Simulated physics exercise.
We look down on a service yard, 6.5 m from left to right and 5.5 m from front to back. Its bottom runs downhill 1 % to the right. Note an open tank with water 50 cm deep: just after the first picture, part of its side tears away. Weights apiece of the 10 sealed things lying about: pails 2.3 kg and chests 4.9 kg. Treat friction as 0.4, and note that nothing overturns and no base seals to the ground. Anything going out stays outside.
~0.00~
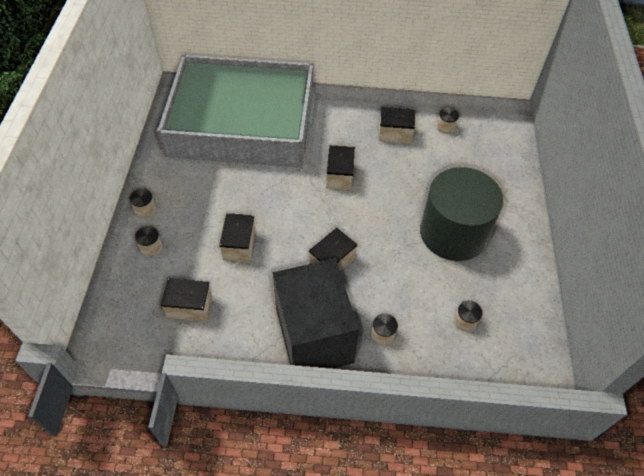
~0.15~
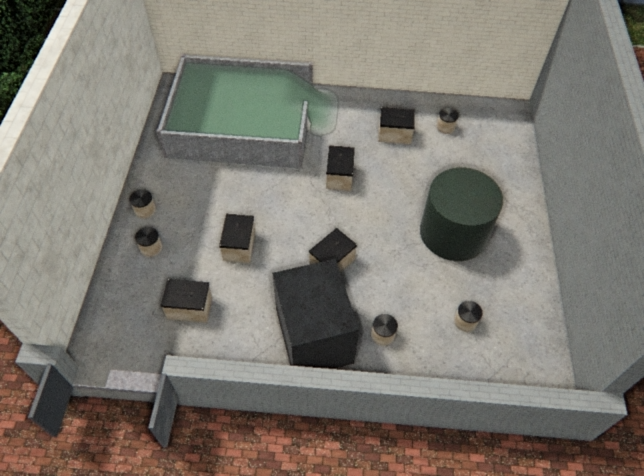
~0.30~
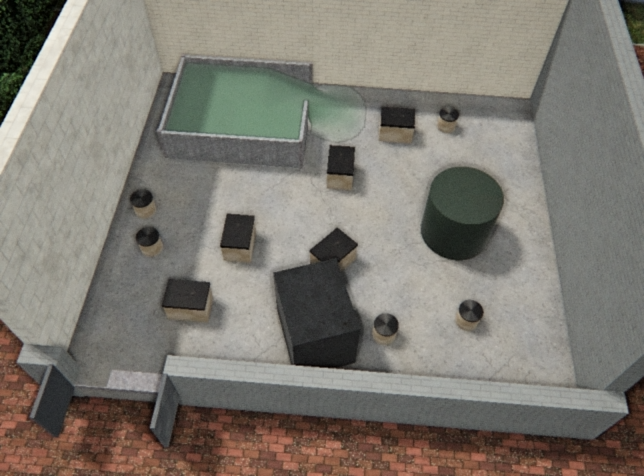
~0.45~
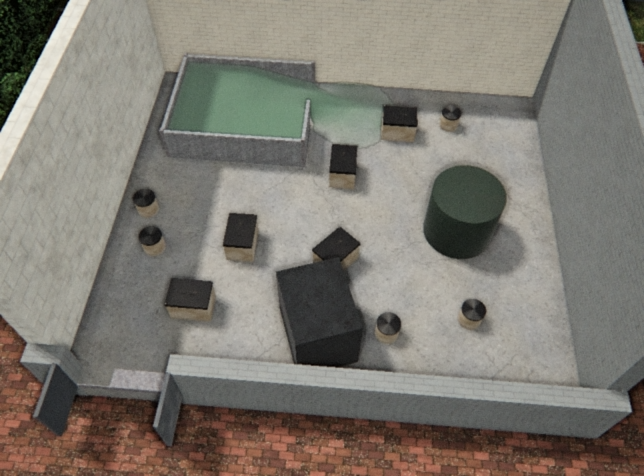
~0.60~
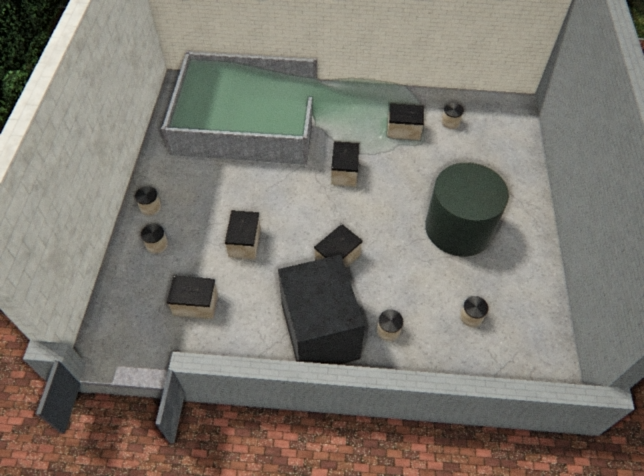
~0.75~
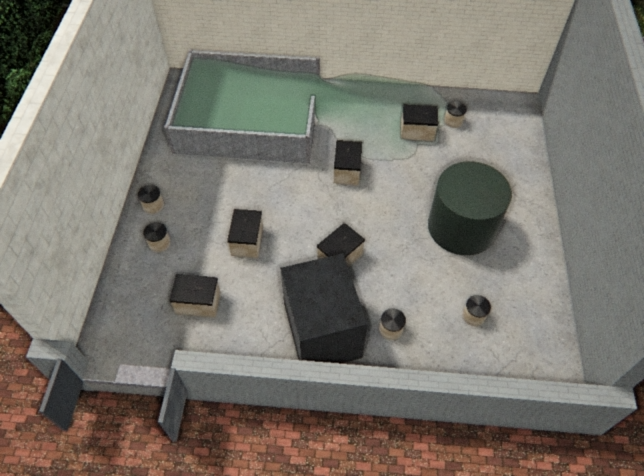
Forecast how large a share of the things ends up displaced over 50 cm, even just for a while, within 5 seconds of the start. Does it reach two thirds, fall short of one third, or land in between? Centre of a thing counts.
It falls short of one third.
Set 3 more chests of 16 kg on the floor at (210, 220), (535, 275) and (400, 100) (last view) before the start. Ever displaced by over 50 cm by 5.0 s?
Going through them, I'd say falls short, exceeds it and finally exceeds it.
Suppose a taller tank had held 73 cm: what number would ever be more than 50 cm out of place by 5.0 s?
I count 4 of them in that case.
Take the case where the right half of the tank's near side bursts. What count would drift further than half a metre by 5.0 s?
That gives 5 of them.
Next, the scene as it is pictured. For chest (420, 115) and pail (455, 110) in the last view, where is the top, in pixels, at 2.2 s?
Near (542, 154) and (547, 138).
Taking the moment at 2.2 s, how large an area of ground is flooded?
That flooded area is roughly 13 m2.
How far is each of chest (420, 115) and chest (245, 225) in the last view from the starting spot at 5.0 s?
In turn: 400 cm, 0 cm.
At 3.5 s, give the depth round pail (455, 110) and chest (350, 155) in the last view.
Roughly 12 and 0 cm.
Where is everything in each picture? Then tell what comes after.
The first frame shows a chest at (398, 117), on the bottom; a pail at (449, 114) rests on the ground; 3.6 m2 under water; 0 of 10 have shifted.
The second frame shows a chest at (397, 117), on the bottom; a pail at (449, 115), on the bottom; water covers 4.1 m2; 0 of 10 have shifted.
The third frame shows a chest at (398, 116), on the bottom; a pail at (449, 114) rests on the ground; 4.7 m2 under water; 0 of 10 have shifted.
The fourth frame shows a chest at (400, 115), on the bottom; a pail at (452, 112), on the bottom; 5.3 m2 under water; 0 of 10 have shifted.
The fifth frame shows a chest at (407, 113), on the bottom, 7 cm from its start; a pail at (454, 110) rests on the ground; water covers 6.0 m2; 1 of 10 have shifted.
The sixth frame shows a chest at (421, 114), on the bottom, 25 cm from its start; a pail at (457, 108) rests on the ground; 6.7 m2 under water; 1 of 10 have shifted.
After 1.1 s 1 of 10 are over 50 cm from their spots; 0 afloat.
After 2.2 s 2 of 10 are over 50 cm from their spots; 2 afloat.
After 3.5 s 2 of 10 are over 50 cm from their spots; 1 afloat.
After 5.0 s 3 of 10 are over 50 cm from their spots, and 3 have been at some point; 3 afloat.
